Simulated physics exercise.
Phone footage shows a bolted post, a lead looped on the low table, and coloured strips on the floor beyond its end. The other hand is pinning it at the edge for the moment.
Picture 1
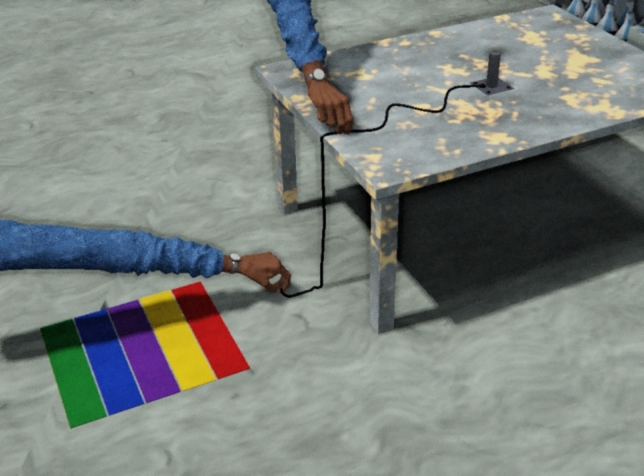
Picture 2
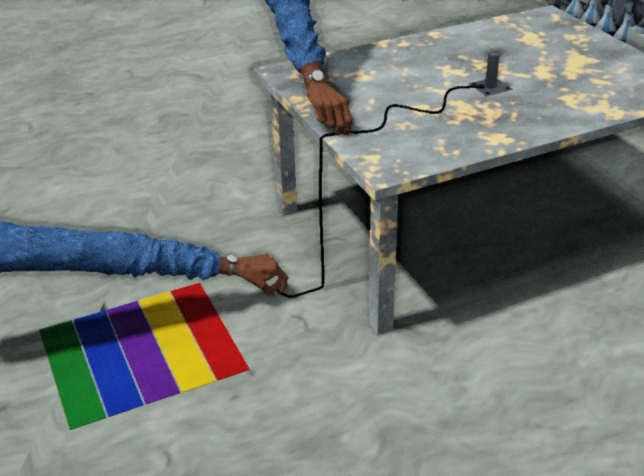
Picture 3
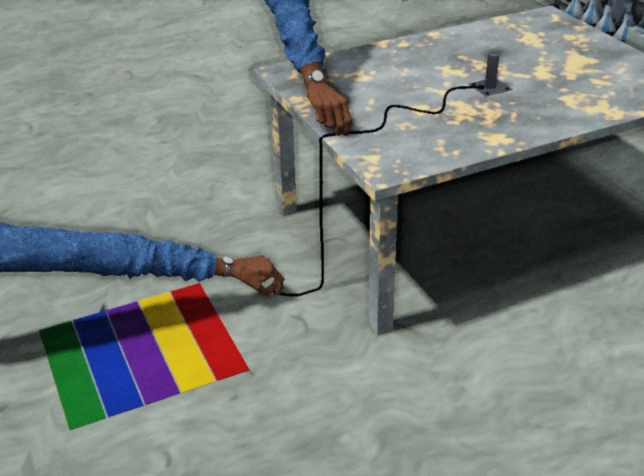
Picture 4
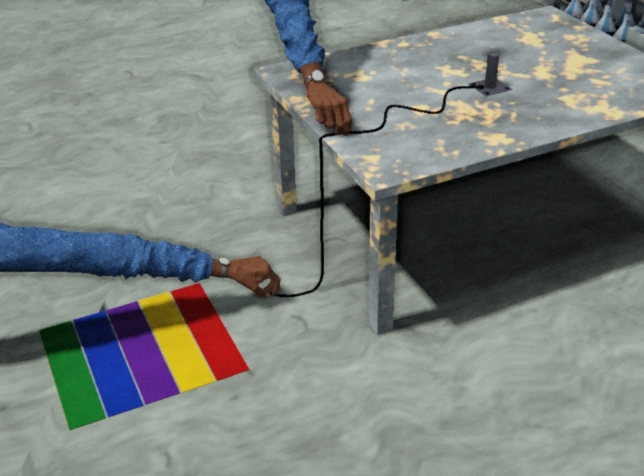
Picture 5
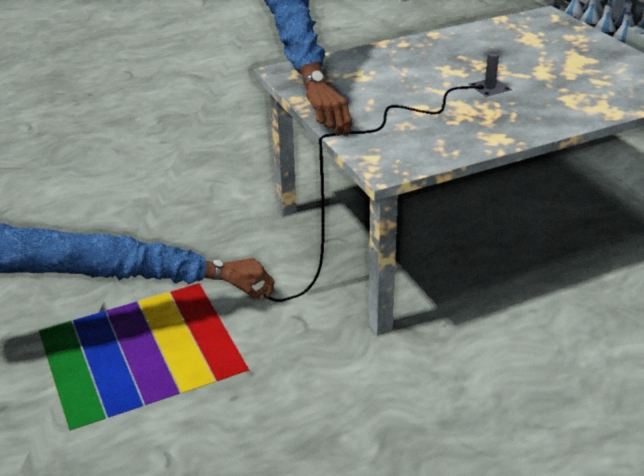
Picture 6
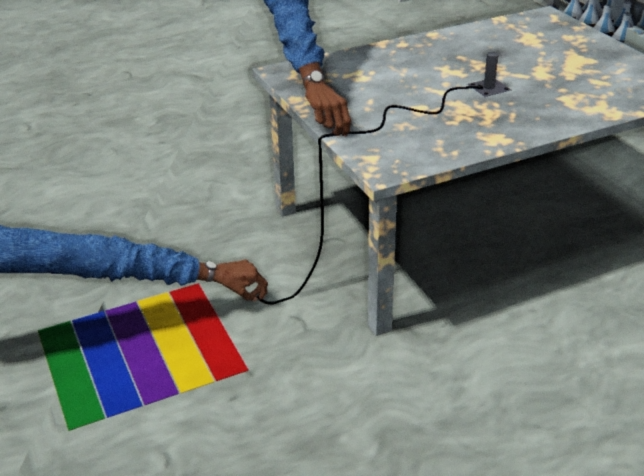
A hand slowly pulls the end of a black cord slightly left above the floor.
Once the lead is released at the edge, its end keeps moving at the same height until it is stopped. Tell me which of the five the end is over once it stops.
It is over the blue strip.
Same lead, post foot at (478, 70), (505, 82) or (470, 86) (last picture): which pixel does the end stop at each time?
The three places are (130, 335), (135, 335) and (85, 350), in that order.
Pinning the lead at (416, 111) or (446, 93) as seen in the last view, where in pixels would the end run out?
About (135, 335) and (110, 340).
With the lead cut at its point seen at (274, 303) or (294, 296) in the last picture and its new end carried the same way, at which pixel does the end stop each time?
The pixels are (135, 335) and (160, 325), in that order.
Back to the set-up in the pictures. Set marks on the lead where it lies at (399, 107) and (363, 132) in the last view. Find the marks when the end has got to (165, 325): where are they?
To (377, 120) and (318, 149).
Early on, end near (165, 325); over yellow.
Midway, end near (127, 337); over purple.
At the end of the slack, end near (105, 344); over blue. The blue one.
